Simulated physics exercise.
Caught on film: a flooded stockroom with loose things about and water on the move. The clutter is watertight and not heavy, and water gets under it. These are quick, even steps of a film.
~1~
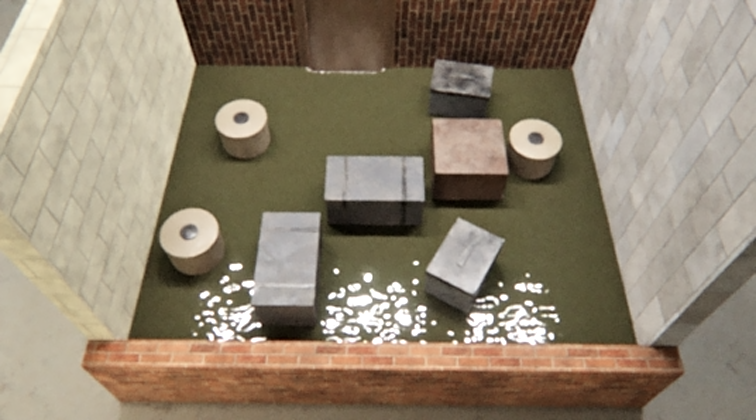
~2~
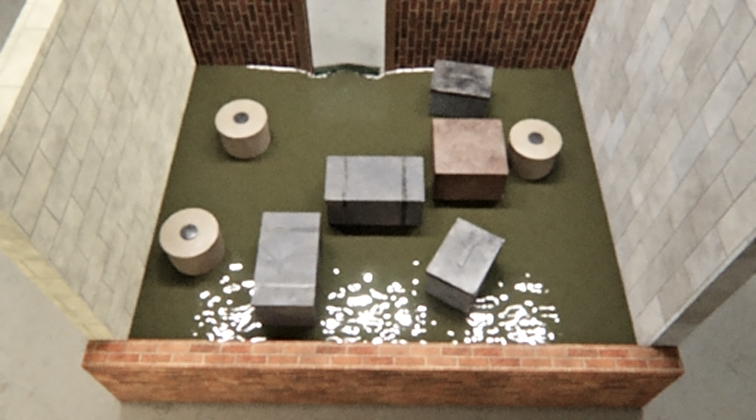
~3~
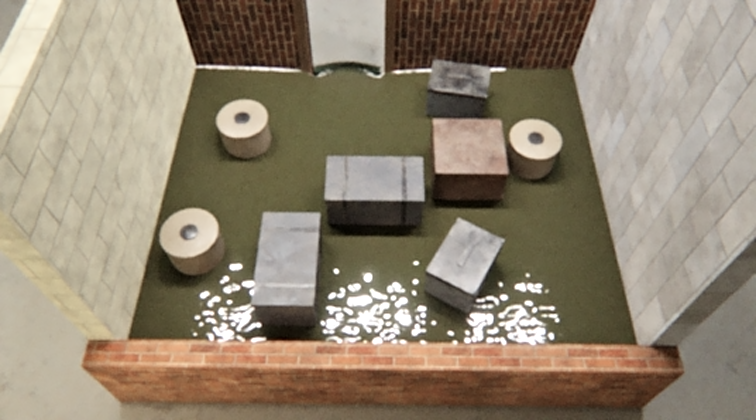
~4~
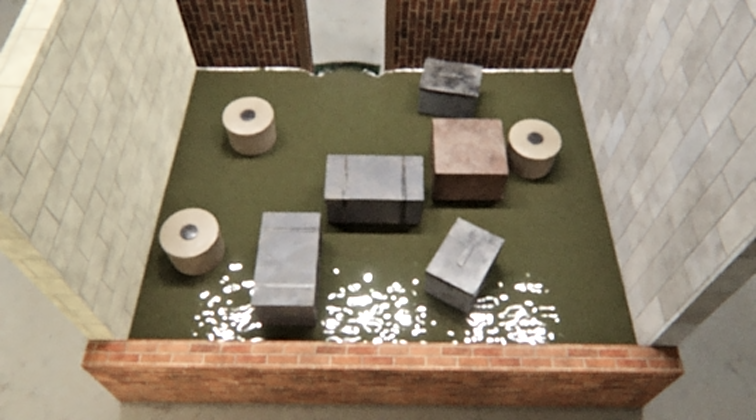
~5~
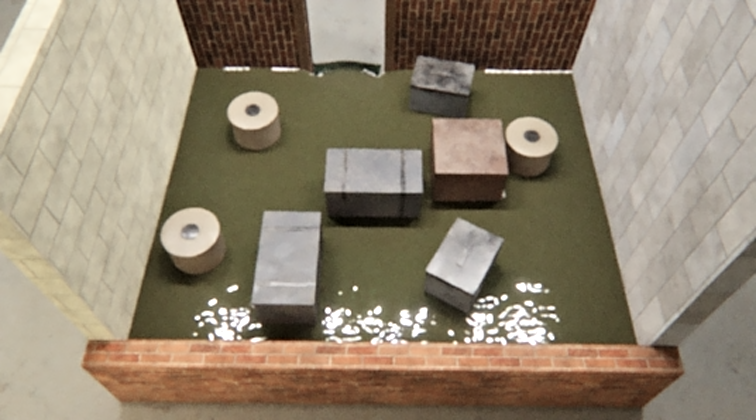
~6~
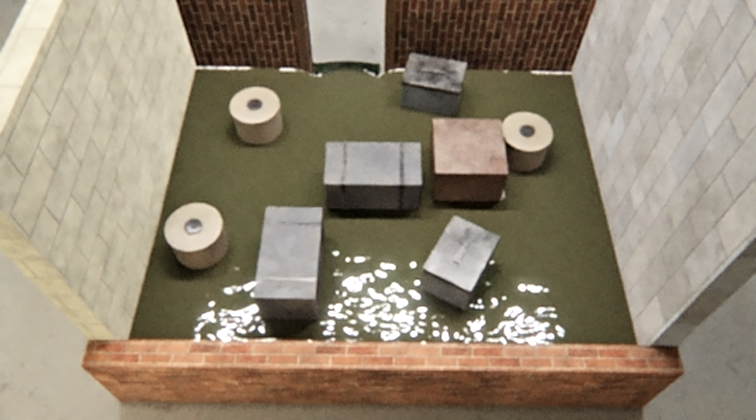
The clip opens on grey and brown chests and three pale round tubs in murky water inside a walled room, its back doorway closed. The doorway opens, then the dark chest at the back drifts left while the rear-left tub edges back and rightward, and most other pieces shift slightly.
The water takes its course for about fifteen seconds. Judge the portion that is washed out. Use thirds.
That comes to between one and two thirds.
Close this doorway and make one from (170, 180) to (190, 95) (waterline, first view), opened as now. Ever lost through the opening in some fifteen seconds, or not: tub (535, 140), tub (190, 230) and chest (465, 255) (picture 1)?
One after the other: Left behind, carried outside, still in.
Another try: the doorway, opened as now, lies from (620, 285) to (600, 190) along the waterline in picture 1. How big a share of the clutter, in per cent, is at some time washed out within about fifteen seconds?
I make it 60 per cent.
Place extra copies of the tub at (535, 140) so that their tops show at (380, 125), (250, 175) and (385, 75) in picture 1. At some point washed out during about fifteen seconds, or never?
One after the other: Gone, through, out.
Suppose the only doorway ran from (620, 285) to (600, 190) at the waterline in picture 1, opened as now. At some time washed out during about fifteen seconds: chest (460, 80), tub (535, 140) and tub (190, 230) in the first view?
One after the other: Carried outside, through, left behind.
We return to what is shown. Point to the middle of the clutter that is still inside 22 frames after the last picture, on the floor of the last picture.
Around (329, 200).
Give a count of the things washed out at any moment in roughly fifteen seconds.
It comes to 4.
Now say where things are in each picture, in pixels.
The first picture shows a chest at (462, 78), afloat; a tub at (241, 118), afloat; 0 of 7 have shifted.
The second picture shows a chest at (462, 78) floats; a tub at (241, 118) floats; 0 of 7 have shifted.
The third picture shows a chest at (460, 78) floats; a tub at (242, 118) floats; 0 of 7 have shifted.
The fourth picture shows a chest at (451, 77), afloat, close to its start; a tub at (248, 115), afloat, close to its start; 2 of 7 have shifted.
The fifth picture shows a chest at (443, 75), afloat, close to its start; a tub at (253, 110), afloat, close to its start; 3 of 7 have shifted.
The sixth picture shows a chest at (435, 72) floats, close to its start; a tub at (255, 105), afloat, close to its start; 6 of 7 have shifted.
A moment on, 0 of 7 are out; 7 afloat.
Next, 2 of 7 are out; 5 afloat.
Later, 3 of 7 are out; 4 afloat.
In the end, 4 of 7 are out; 3 afloat.
